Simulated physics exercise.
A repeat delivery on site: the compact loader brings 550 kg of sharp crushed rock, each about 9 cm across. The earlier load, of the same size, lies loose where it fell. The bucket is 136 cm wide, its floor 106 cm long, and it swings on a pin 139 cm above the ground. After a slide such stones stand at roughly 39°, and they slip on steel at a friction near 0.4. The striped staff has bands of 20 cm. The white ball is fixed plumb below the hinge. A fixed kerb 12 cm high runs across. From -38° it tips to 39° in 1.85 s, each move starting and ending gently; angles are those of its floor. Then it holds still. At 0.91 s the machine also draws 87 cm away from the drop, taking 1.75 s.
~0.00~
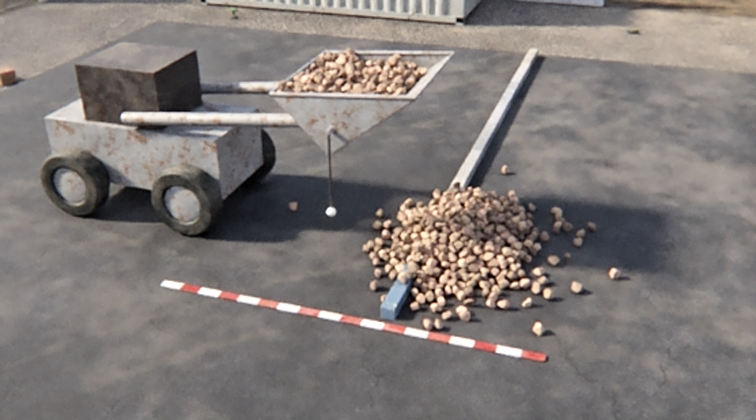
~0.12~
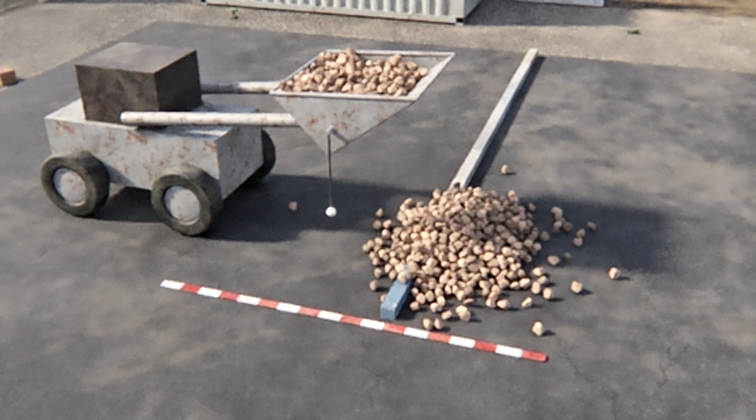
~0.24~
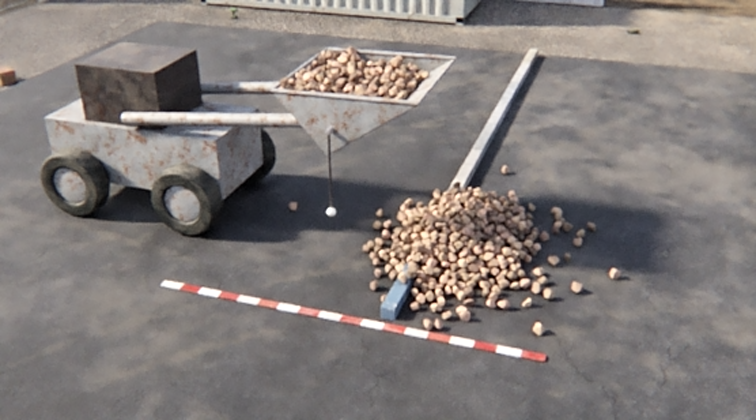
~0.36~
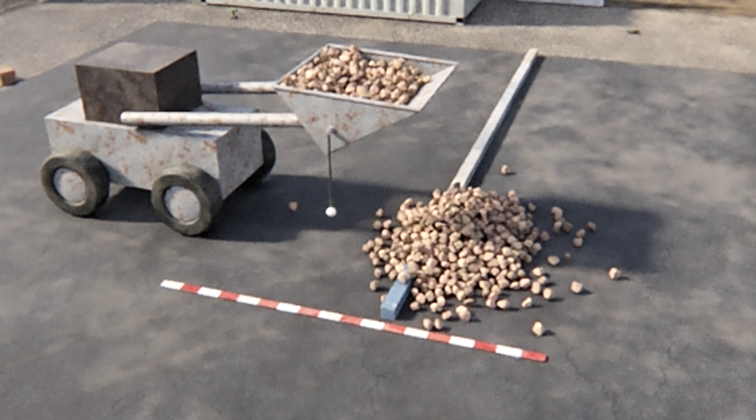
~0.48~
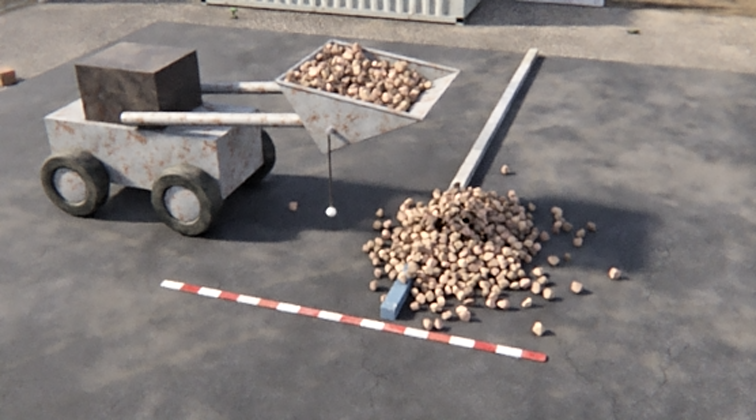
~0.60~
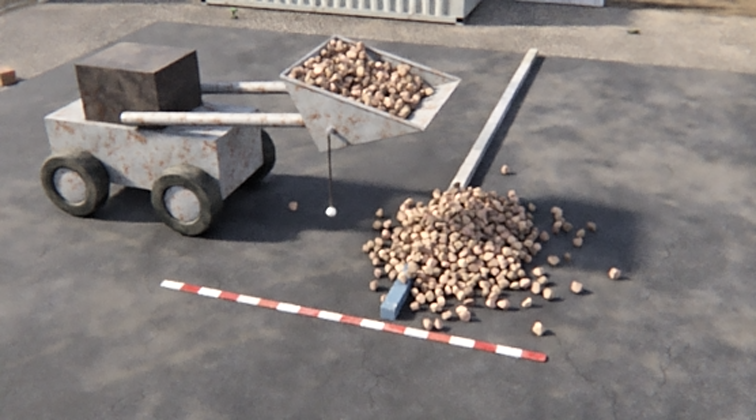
We see a small wheeled loader holding a bucket of brown stones beside a loose heap on dark ground, near a red-and-white striped staff; the bucket slowly tilts, its right edge lowering, while the loader stays in place.
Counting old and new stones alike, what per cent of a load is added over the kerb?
Some 1 per cent is added.
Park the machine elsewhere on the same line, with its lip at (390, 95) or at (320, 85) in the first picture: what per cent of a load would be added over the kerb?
About 0 and 0 per cent.
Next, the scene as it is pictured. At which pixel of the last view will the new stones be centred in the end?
Near (385, 223).
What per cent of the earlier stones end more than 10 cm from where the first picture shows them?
About 0 per cent.
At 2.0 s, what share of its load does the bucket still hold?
About 25 per cent.
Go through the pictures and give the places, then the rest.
In the first frame, lip at (416, 98), floor tilted -38°, highest stones at (369, 63). The earlier load is highest near (442, 217), 30 cm above ground level, 22 % on this side of the kerb, 78 % over the kerb.
In the second frame, lip at (417, 99), floor tilted -37°, highest stones at (359, 63); the stones move at 0.1 m/s on average.
In the third frame, the bucket is at -34°, its lip at (419, 104); the top of the load is at (349, 58); the stones move at 0.1 m/s on average.
In the fourth frame, the bucket is at -30°, its lip at (421, 110); the top of the load is at (334, 56); the stones move at 0.2 m/s on average.
In the fifth frame, the bucket is at -25°, its lip at (423, 119); the top of the load is at (334, 53); the stones move at 0.2 m/s on average.
In the sixth frame, the bucket is at -19°, its lip at (425, 129); the top of the load is at (336, 49); the stones move at 0.3 m/s on average.
After 1.4 s the floor is at 27°; in per cent of one load, 98 in the bucket, 24 on this side of the kerb, 78 over the kerb; the foremost stones are at (579, 254).
After 2.0 s the floor is at 39°; in per cent of one load, 27 in the bucket, 94 on this side of the kerb, 79 over the kerb; the foremost stones are at (579, 254).
After 3.1 s the floor is at 39°; in per cent of one load, 0 in the bucket, 121 on this side of the kerb, 79 over the kerb; the foremost stones are at (579, 254).
After 6.0 s the floor is at 39°; in per cent of one load, 0 in the bucket, 121 on this side of the kerb, 79 over the kerb; the foremost stones are at (579, 254). Net gain over the kerb, 1.
